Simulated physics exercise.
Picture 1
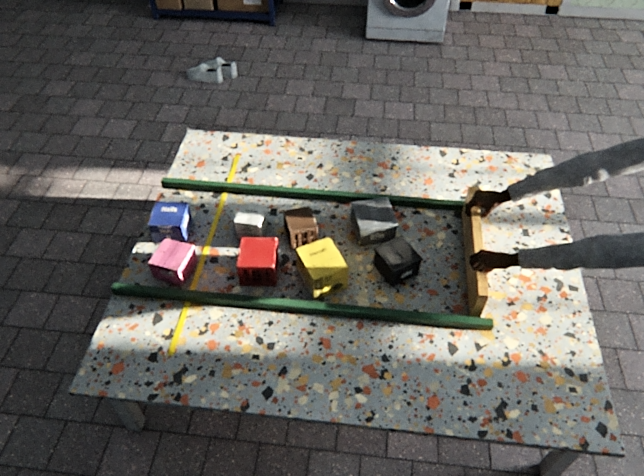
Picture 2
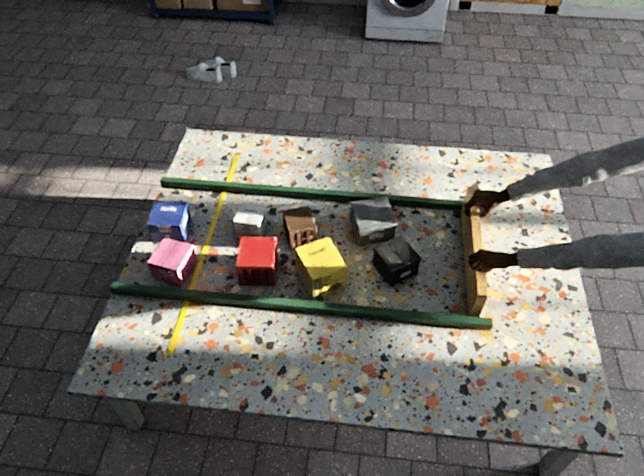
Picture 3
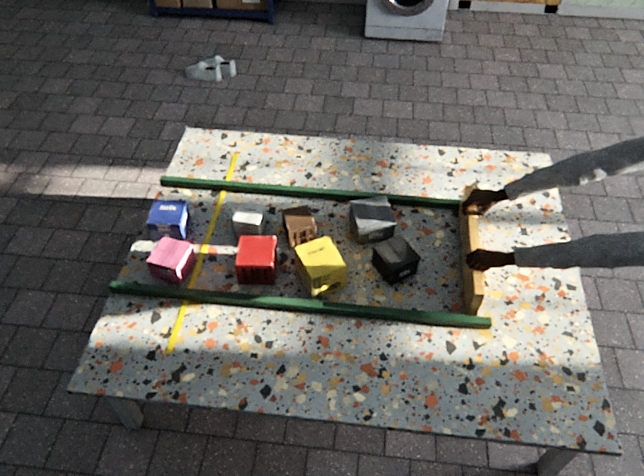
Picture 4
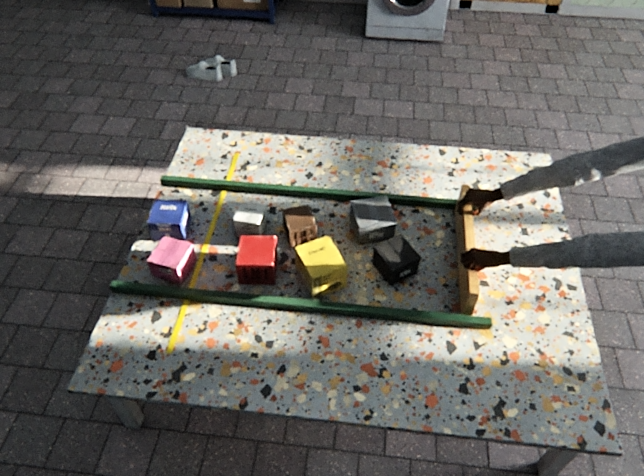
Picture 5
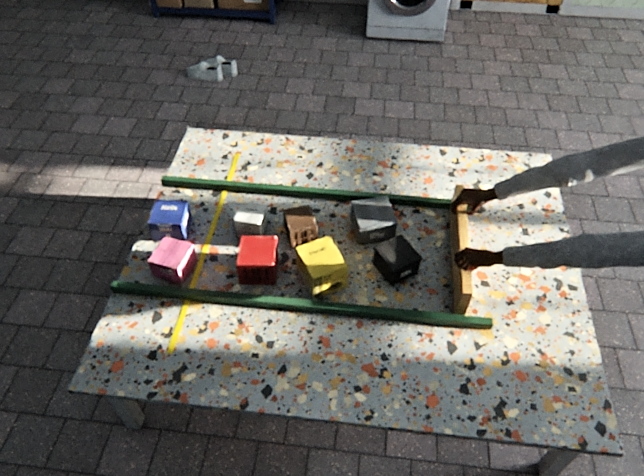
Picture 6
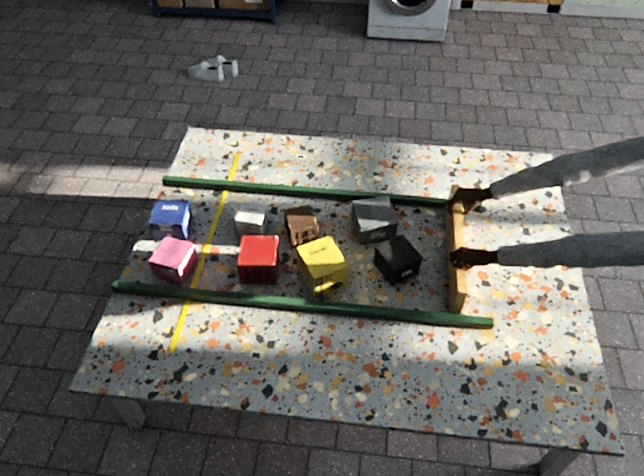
On a speckled table outdoors, two hands slide a wooden plank slightly left between green rails, while the coloured boxes stay still.
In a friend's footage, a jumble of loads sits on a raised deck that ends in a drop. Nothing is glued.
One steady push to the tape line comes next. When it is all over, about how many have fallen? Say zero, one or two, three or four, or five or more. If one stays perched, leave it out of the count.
Count: Three or four.
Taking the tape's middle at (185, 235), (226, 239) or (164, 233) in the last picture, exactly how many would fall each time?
In that order 5, 2 and 5.
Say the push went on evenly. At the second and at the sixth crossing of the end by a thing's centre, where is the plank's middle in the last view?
Pixels in order: Roughly (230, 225), roughly (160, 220).
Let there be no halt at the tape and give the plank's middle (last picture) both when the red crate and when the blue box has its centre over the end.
The middle is at (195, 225) when it's the red crate, and at (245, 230) when it's the blue box.
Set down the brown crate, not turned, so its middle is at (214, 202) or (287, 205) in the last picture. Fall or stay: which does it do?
Lab note - it rests there; then it rests there.
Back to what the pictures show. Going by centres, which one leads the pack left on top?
The red crate is the one.
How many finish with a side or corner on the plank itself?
Count: 3.
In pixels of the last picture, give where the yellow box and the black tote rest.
(173, 266) and (192, 232).
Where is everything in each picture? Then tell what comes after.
In the first picture, blue box (171, 223); pink parcel (174, 262); white box (251, 223); plank (474, 249); tape (209, 239).
In the second picture, pink parcel (173, 261); plank (473, 249).
In the third picture, white box (250, 221); yellow box (320, 267).
In the fourth picture, blue box (170, 221); grey tote (372, 220).
In the fifth picture, pink parcel (173, 260); red crate (258, 260).
In the sixth picture, blue box (172, 221); pink parcel (174, 260); white box (252, 221); plank (455, 247); tape (210, 238).
Soon after, none off yet; blue box at rest near (172, 221); pink parcel at rest near (174, 260); white box at rest near (252, 221).
Then, none off yet; blue box at rest near (172, 221); pink parcel at rest near (174, 260); white box moved about its own width near (237, 220).
Further on, none off yet; blue box moved about its own width near (149, 223); pink parcel moved about its own width near (151, 259); white box moved well along near (179, 221).
By the end, the number that fall off is three or four; fallen, white box, pink parcel and blue box.
